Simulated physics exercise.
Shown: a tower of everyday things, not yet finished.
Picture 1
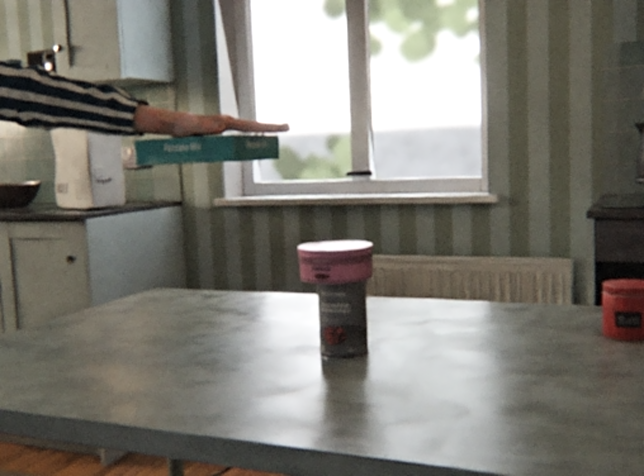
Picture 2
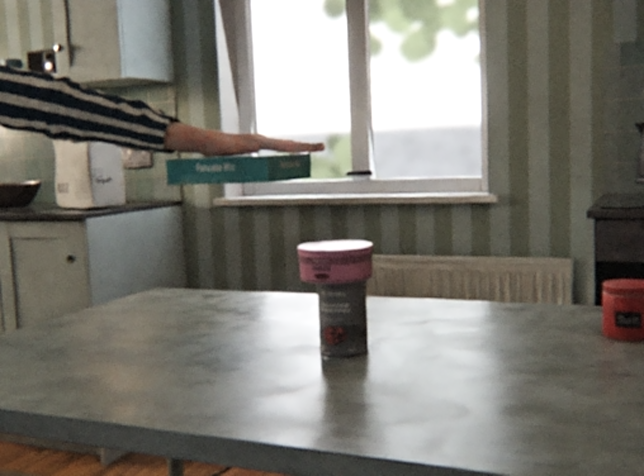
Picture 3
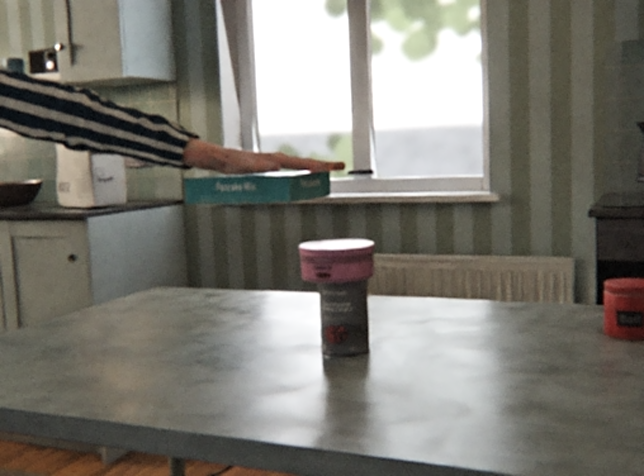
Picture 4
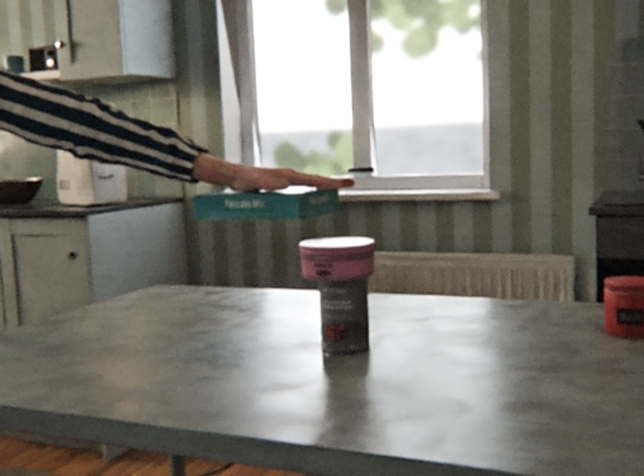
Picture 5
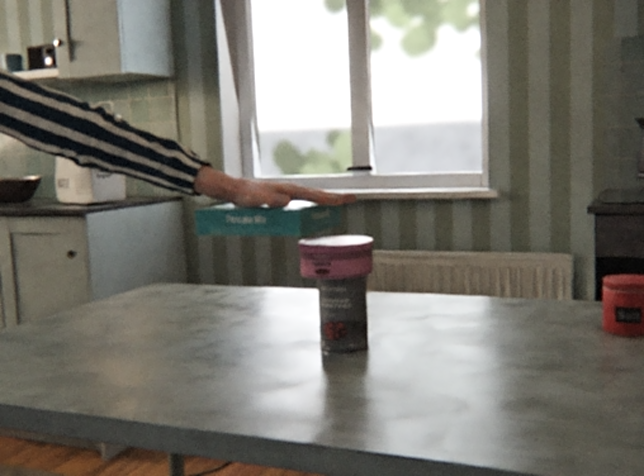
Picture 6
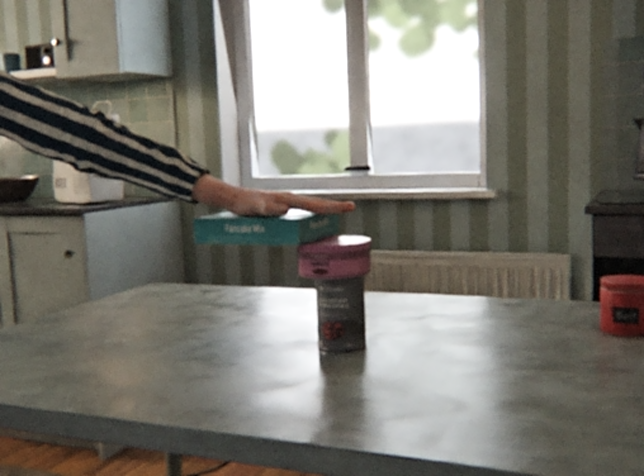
A turquoise packet held by a striped-sleeved arm moved right and came down over the table, then was set on the left edge of the pink tub atop a grey tin, the hand still holding it.
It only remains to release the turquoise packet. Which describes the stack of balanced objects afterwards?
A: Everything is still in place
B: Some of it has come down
Some of it has come down (B).
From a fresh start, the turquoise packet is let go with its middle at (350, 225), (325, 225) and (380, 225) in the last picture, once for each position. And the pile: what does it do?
Try one: It stands firm; try two: It stands firm; try three: It topples.
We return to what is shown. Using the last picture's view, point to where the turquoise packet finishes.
End position: Approximately (271, 286).
Then, 0.30 s later than the last frame, turquoise packet now fallen.
Then, 0.60 s later than the last frame, nothing new.
Then, 1.90 s later than the last frame, turquoise packet resting near (271, 286).
When it is over, fallen, turquoise packet; the other 3 as before. End places, in pixels of the last picture, turquoise packet near (271, 286). The pile comes apart.
